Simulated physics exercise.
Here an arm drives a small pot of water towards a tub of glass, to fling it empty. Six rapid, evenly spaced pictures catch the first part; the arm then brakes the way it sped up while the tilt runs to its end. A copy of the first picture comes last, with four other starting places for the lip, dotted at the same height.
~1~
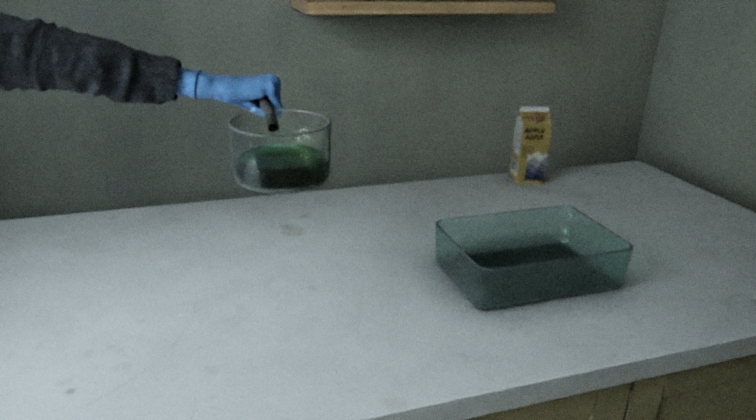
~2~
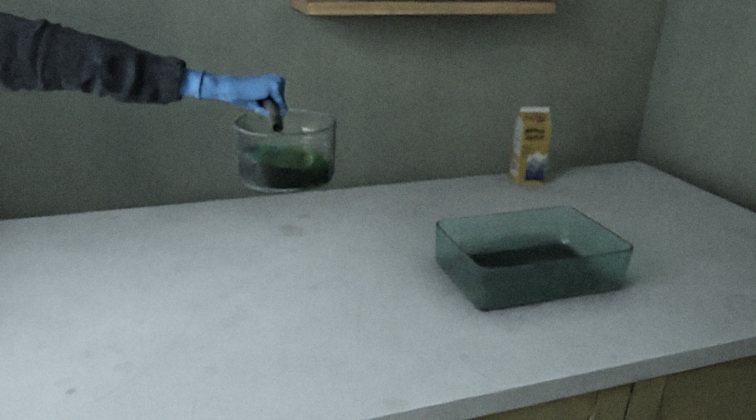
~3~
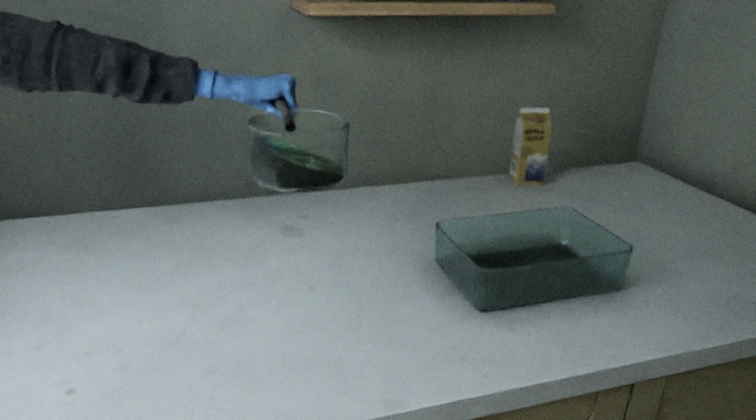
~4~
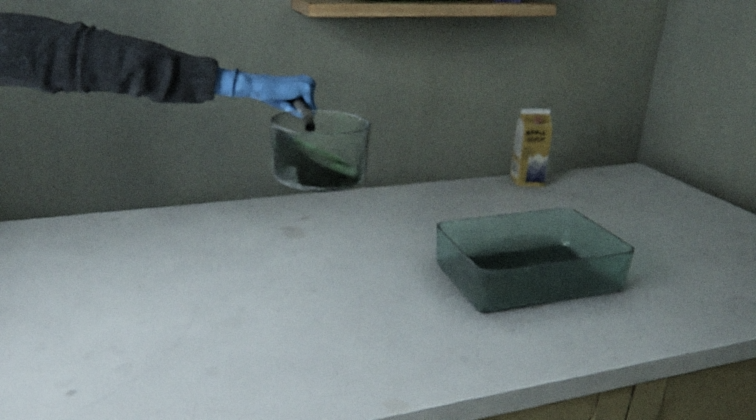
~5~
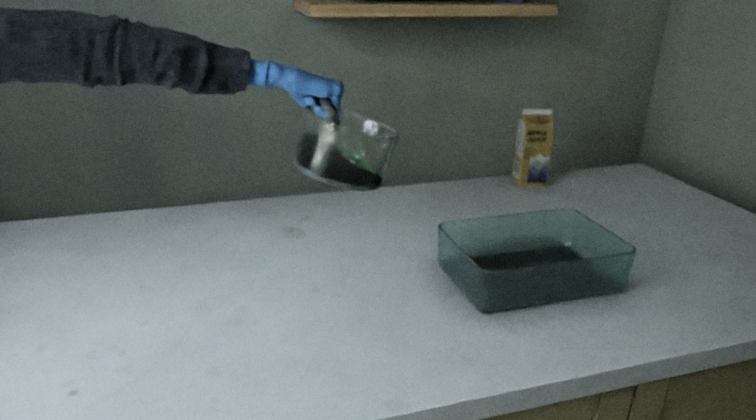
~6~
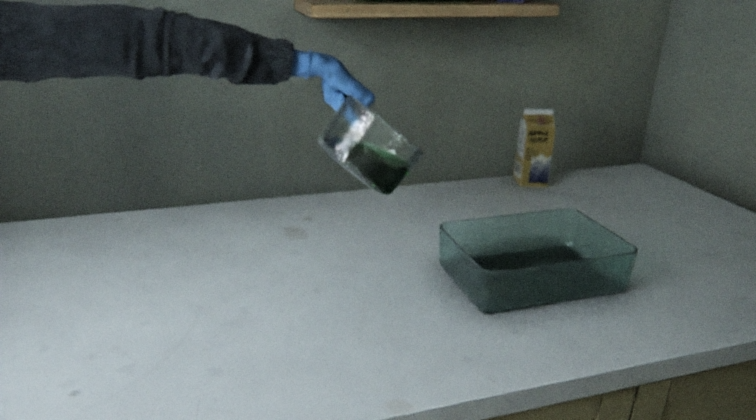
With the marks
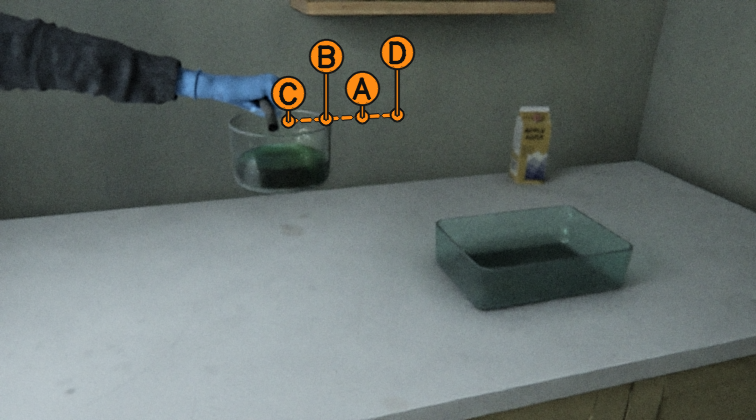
Blue-gloved hand carrying a clear glass pot of dark green liquid rightward above a pale counter, tilting it towards a glass tub.
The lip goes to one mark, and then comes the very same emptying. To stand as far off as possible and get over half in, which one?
C.
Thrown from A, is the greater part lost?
No, that is safe.
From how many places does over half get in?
All of them.
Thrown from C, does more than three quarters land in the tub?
No.
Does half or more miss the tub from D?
No, not at all.
On the marked copy, A at (362, 116); B at (326, 118); C at (288, 121); D at (397, 114).
With A, about 68 % lands in the tub, 6 % falls short and 25 % goes beside or beyond.
With B, about 74 % lands in the tub, 6 % falls short and 20 % goes beside or beyond.
With C, about 63 % lands in the tub, 20 % falls short and 17 % goes beside or beyond.
With D, about 74 % lands in the tub, 13 % falls short and 12 % goes beside or beyond.
